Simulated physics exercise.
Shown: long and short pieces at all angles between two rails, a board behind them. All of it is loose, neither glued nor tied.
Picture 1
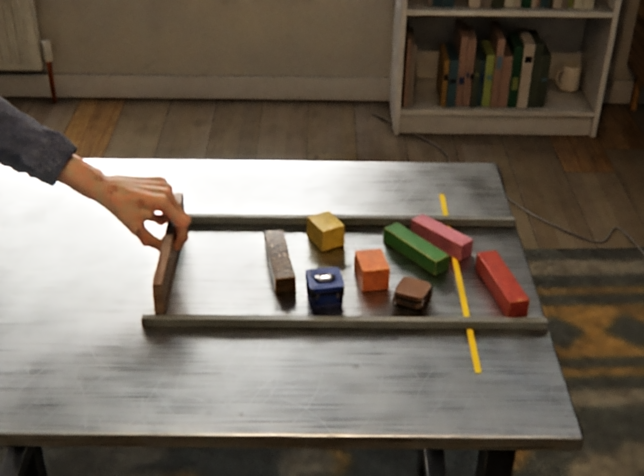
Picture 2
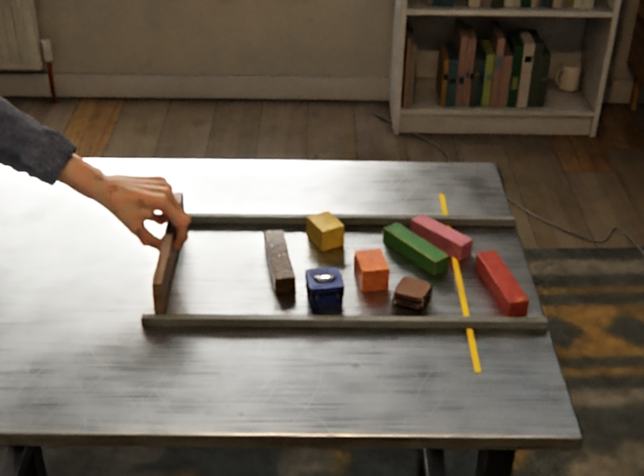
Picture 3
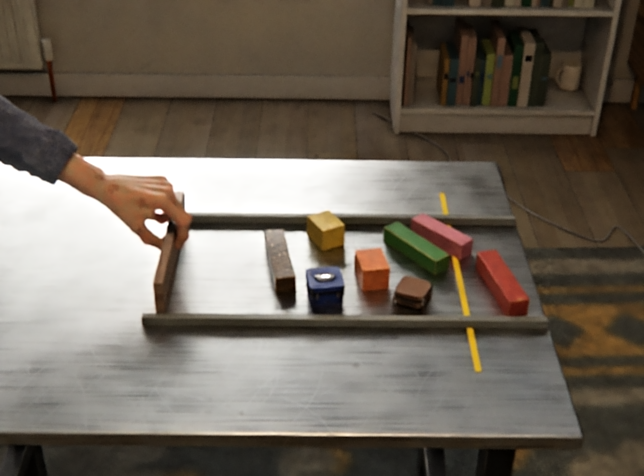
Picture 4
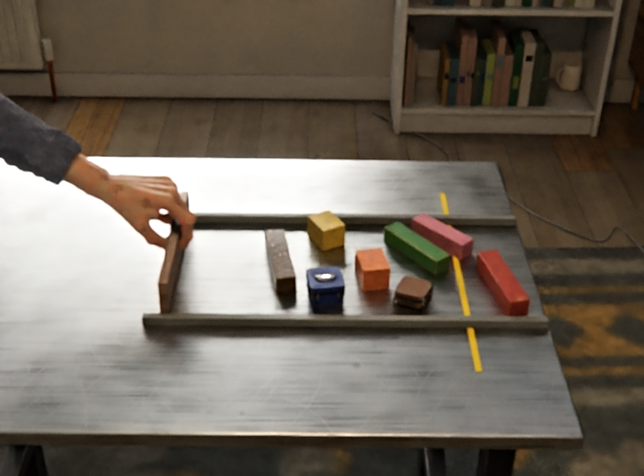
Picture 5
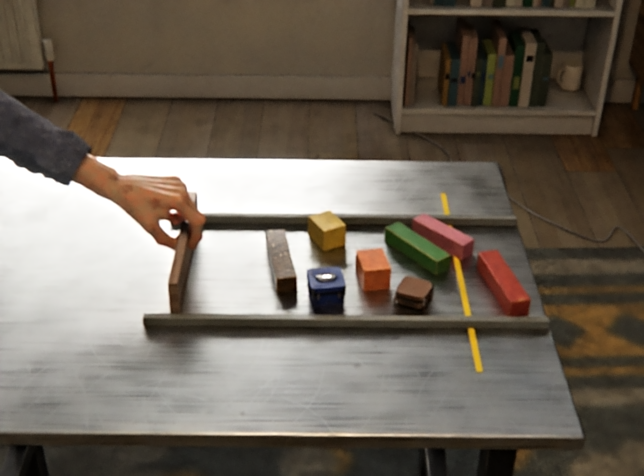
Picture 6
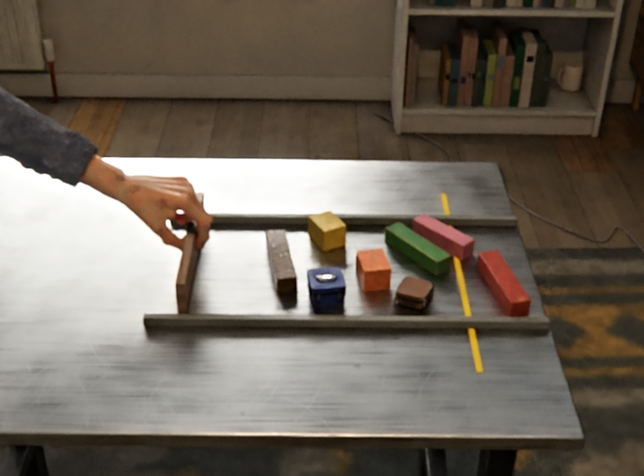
A dark board, held by a hand, sliding slightly right between two rails while the coloured blocks ahead stay almost still.
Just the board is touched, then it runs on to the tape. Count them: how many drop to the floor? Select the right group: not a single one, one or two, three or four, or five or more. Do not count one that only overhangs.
The right group is one or two.
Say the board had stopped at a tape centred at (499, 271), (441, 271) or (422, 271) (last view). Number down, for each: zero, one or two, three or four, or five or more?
Taking the three tapes one at a time, the answers are three or four, then not one, then not one.
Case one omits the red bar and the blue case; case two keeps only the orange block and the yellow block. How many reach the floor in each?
That makes 0 fallen, then 0 fallen in the other try.
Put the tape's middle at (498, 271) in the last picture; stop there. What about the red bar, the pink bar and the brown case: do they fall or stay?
The red bar topples off, the pink bar topples off, and the brown case topples off.
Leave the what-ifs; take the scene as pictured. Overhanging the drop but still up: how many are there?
So the number is 1.
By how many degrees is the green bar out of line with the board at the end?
Roughly 15°.
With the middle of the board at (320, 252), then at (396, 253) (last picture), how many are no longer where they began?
At the first place 3, at the second 7.
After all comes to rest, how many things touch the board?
My count gives 3.
Soon after, none off yet; red bar at rest near (503, 283); pink bar at rest near (443, 237); green bar at rest near (417, 248).
After that, none off yet; red bar at rest near (503, 283); pink bar moving near (448, 236); green bar displaced a little near (433, 249).
In the end, the number that fall off is one or two; gone, red bar.
